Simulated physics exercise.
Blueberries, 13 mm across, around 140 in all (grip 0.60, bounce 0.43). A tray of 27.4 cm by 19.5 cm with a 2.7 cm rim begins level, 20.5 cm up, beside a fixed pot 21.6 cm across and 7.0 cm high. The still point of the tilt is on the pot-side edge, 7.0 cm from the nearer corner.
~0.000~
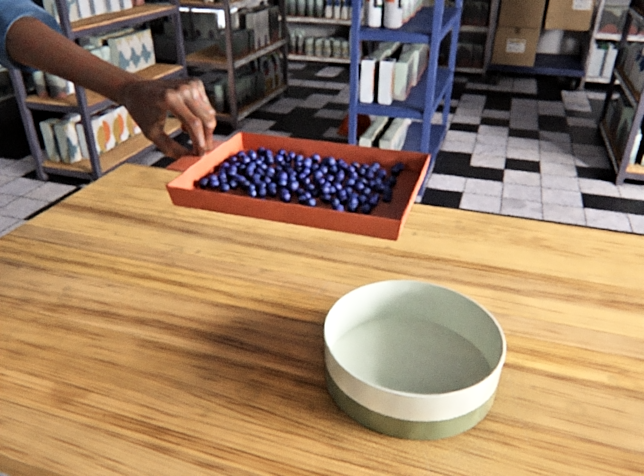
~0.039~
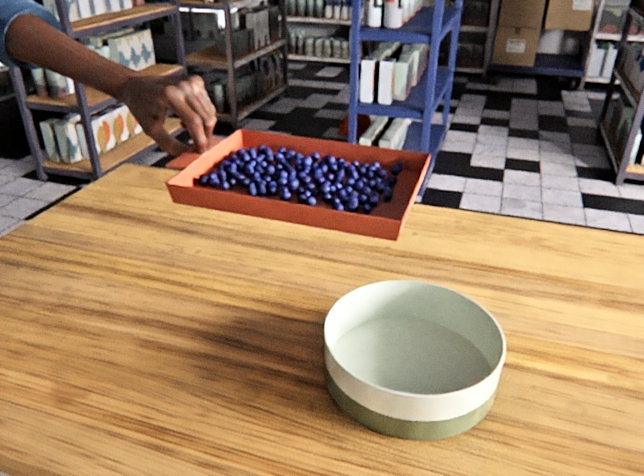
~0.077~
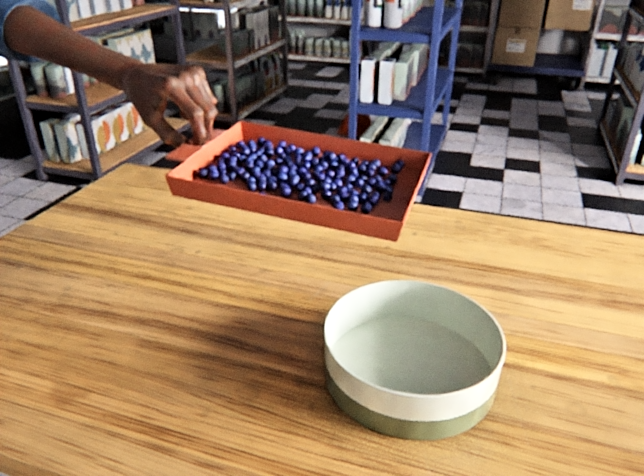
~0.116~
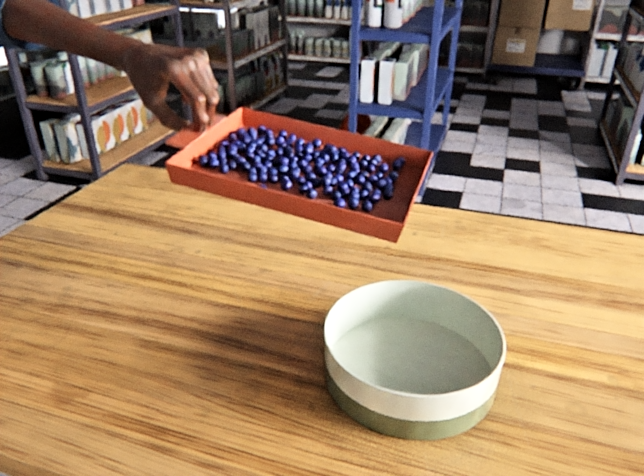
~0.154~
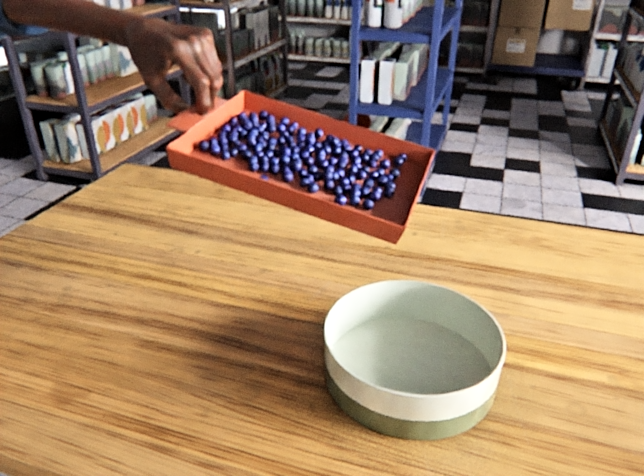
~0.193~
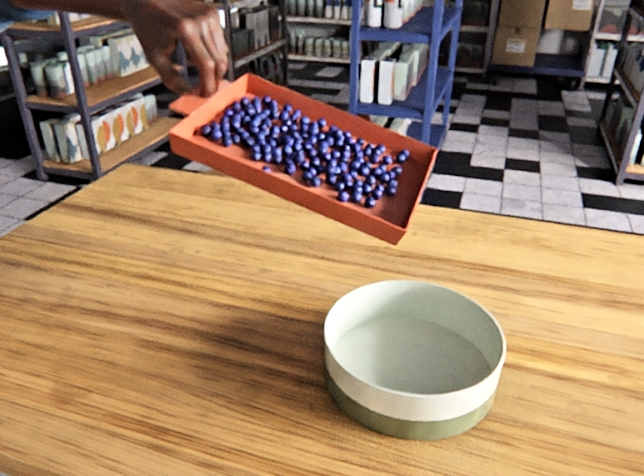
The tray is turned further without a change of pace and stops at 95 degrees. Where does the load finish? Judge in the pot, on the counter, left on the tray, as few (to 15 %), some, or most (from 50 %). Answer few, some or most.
Pot: Most, counter: Few, tray: Few.
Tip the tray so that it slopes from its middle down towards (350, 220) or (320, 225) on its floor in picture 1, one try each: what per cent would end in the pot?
About 100 and 75 per cent.
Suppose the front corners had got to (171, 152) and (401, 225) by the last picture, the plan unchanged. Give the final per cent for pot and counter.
Pot 100, counter 0.
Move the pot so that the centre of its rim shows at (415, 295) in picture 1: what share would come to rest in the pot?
Some 50 per cent.
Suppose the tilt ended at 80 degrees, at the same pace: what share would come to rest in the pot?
It would be near 60 per cent.
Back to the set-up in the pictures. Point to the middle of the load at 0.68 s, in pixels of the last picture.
Near (419, 210).
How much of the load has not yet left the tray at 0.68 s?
Roughly 90 per cent.
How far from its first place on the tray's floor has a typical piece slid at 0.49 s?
Roughly 8 cm.
After 0.49 s, tilt 56 degrees; the tray holds 100 %, the pot 0 %.
After 0.68 s, tilt 81 degrees; the tray holds 90 %, the pot 0 %.
Then, at 1.00 s, tilt 95 degrees; the tray holds 15 %, the pot 60 %.
At rest (1.9 s), pot 90 %, counter 10 %, tray 0 %.
